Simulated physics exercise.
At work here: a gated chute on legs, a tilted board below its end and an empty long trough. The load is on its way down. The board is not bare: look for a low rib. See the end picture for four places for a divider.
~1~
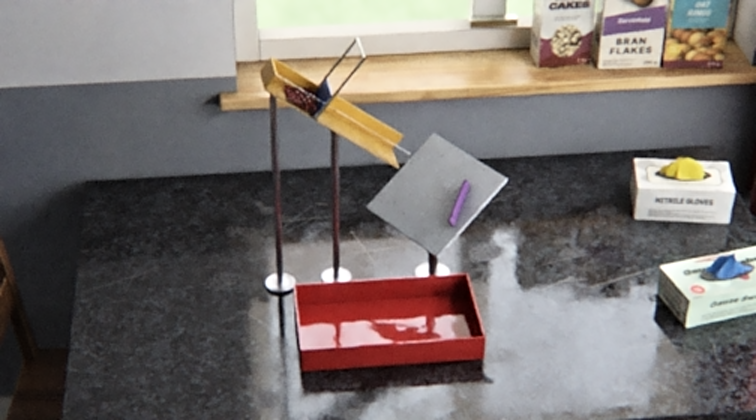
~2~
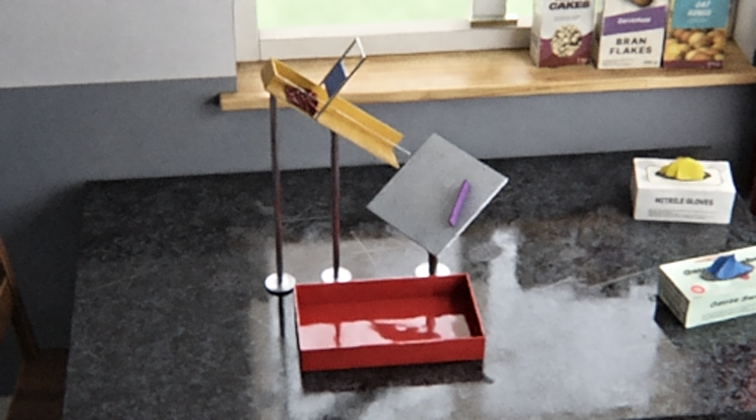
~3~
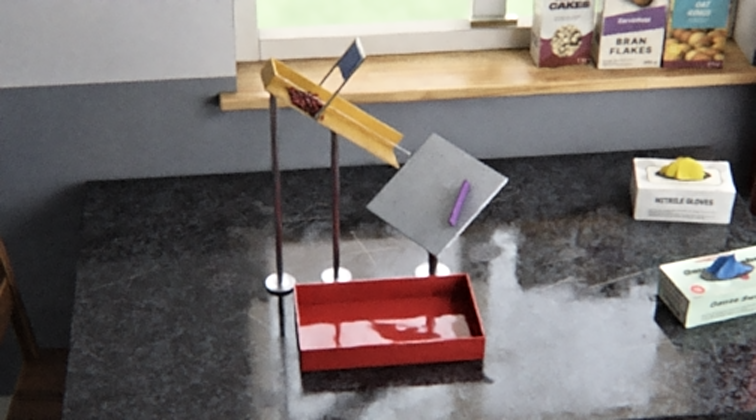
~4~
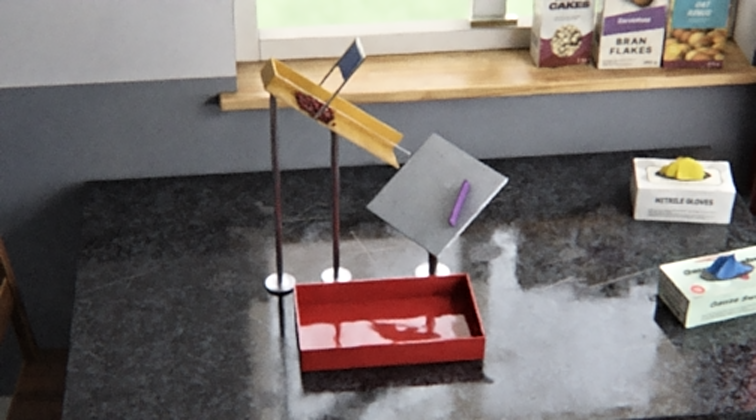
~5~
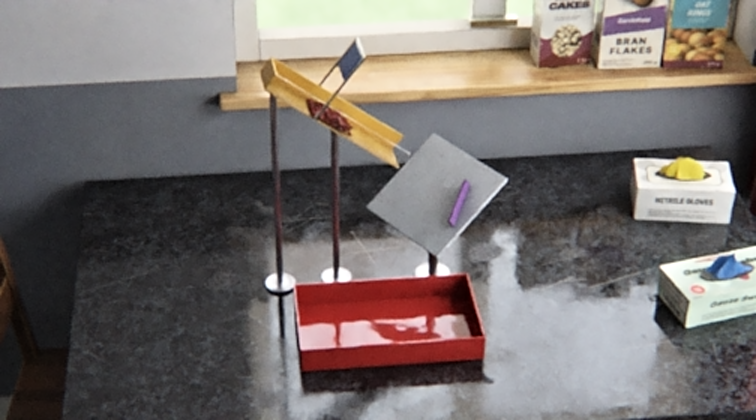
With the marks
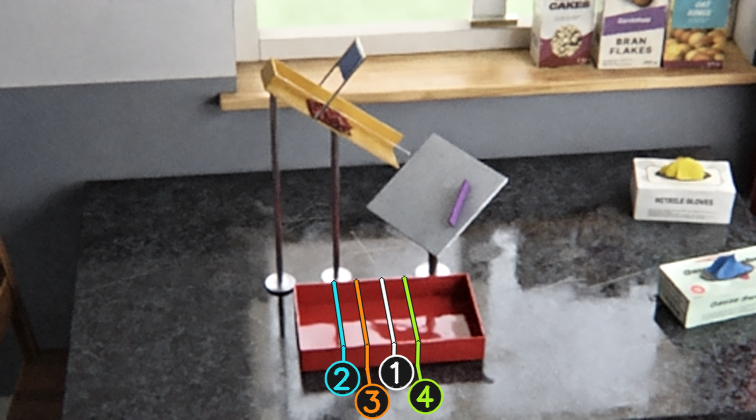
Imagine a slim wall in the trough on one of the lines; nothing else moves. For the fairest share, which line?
It is 1.
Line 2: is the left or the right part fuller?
The right side.
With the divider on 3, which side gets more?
The right side.
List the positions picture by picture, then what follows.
In the first frame, load behind the gate near (302, 98), kidney beans; lip of the chute near (395, 159), sloping fairly steeply.
In the second frame, middle of the board near (435, 193), tilted fairly steeply; middle of its low edge near (400, 231); of its high edge near (469, 155).
In the third frame, front corners of the trough near (301, 349) and (485, 337), empty; front of the load near (320, 109).
In the fourth frame, middle of the load near (319, 111); its front near (332, 115), close to a quarter of the way to the lip; rib from (465, 179) to (449, 222).
In the fifth frame, middle of the load near (327, 115); its front near (349, 124), close to half of the way to the lip.
On the marked copy, line 1 crosses the front rim at (394, 343); line 2 crosses the front rim at (343, 347); line 3 crosses the front rim at (367, 345); line 4 crosses the front rim at (418, 341).
For line 1, of what is caught, close to a third on the left of the divider, close to two thirds on the right.
For line 2, of what is caught, only a few on the left of the divider, all but a few on the right.
For line 3, of what is caught, a small share on the left of the divider, all but a few on the right.
For line 4, of what is caught, the bulk on the left of the divider, a small share on the right.
